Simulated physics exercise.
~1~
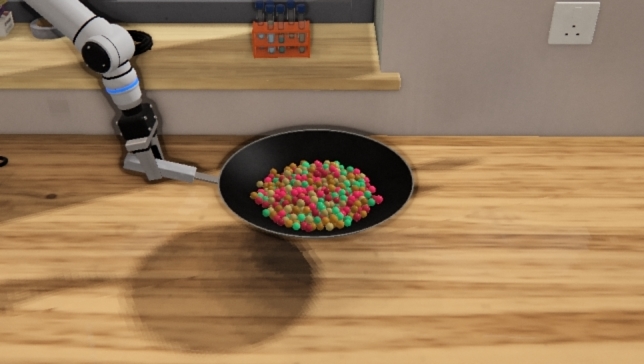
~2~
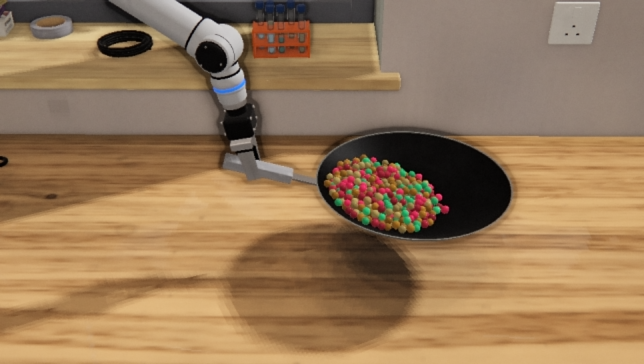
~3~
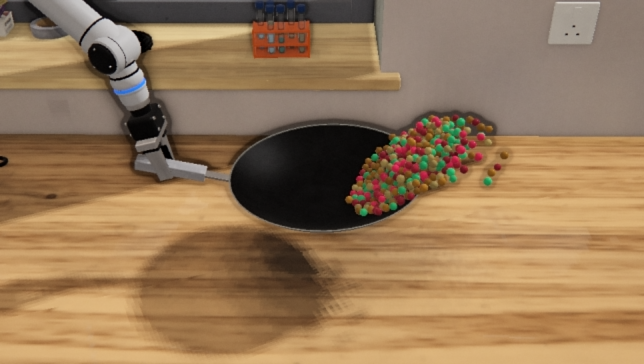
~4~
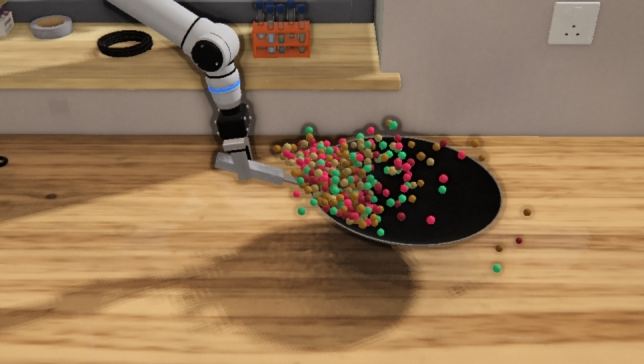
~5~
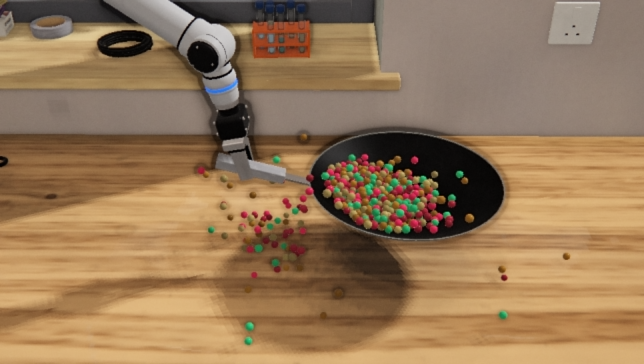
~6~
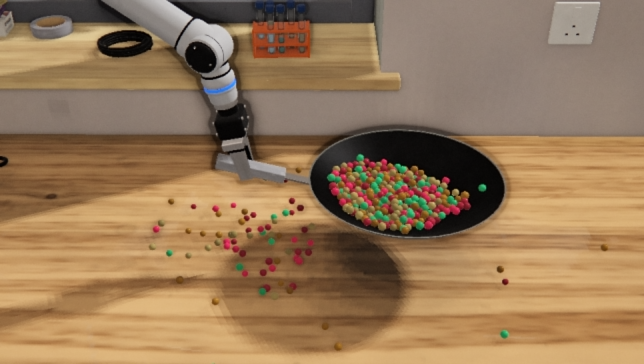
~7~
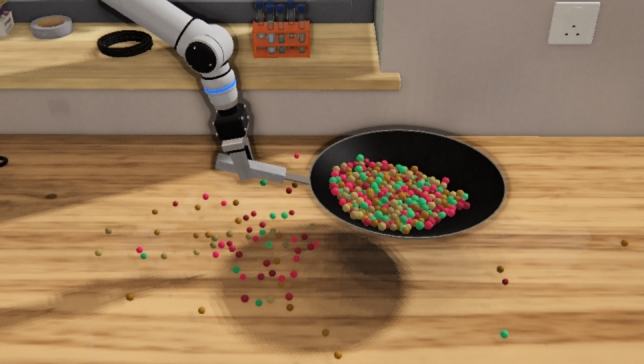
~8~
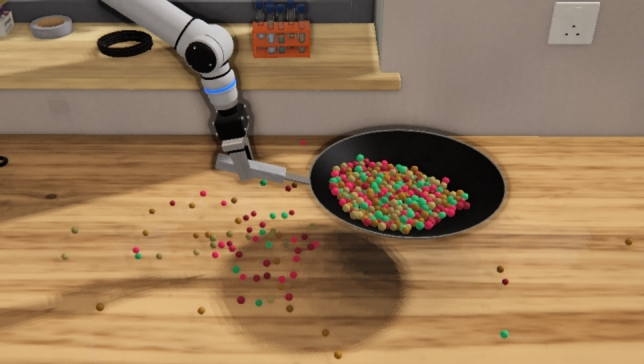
We see a robot arm shift a black wok of red, green and brown round sweets right, left and right again, tossing them up. Many land back in the wok, while others spill over the near-left side and scatter across the wooden table before everything settles.
